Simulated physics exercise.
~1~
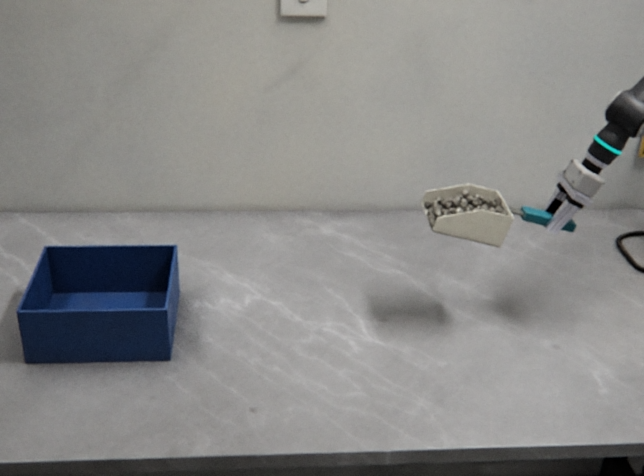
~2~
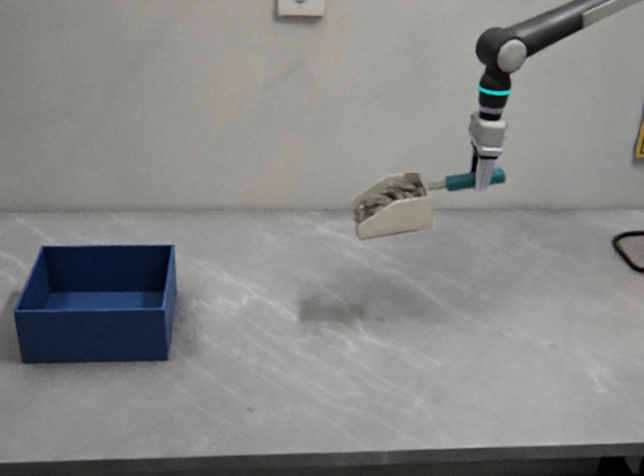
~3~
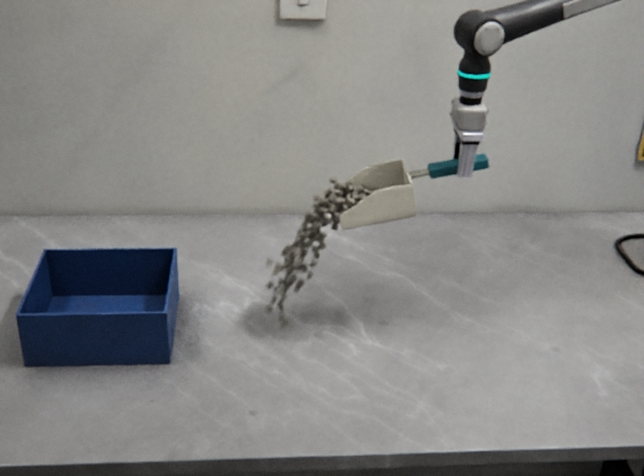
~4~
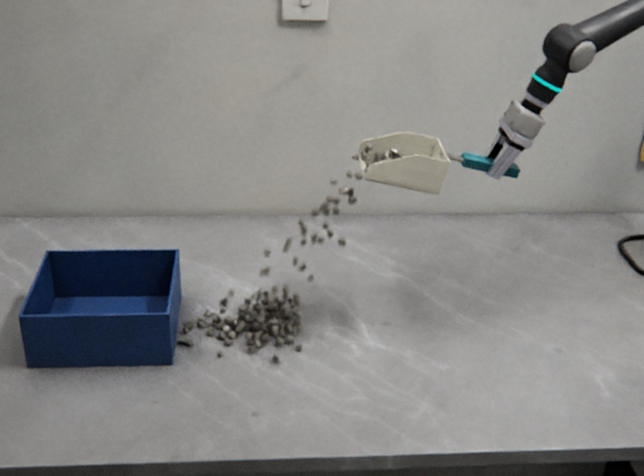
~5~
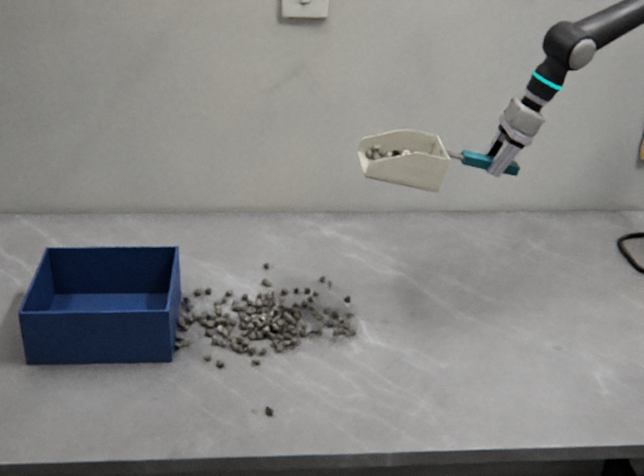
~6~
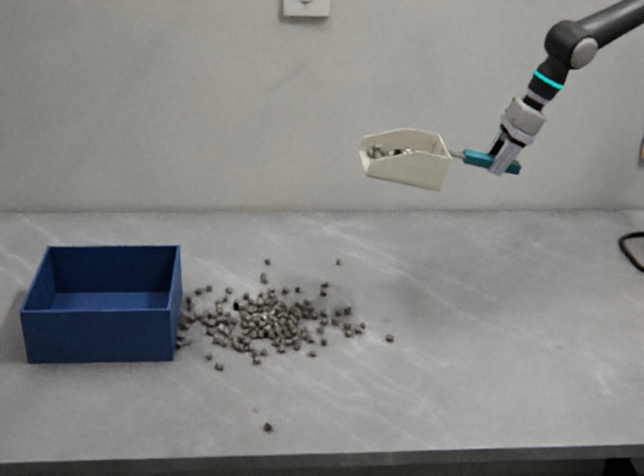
A robot arm carries a pale scoop heaped with small grey pebbles leftward above a grey table, tips it, and pours most of them out short of a blue box, then draws back and levels the scoop, leaving pebbles scattered beside the box and some still in the scoop.
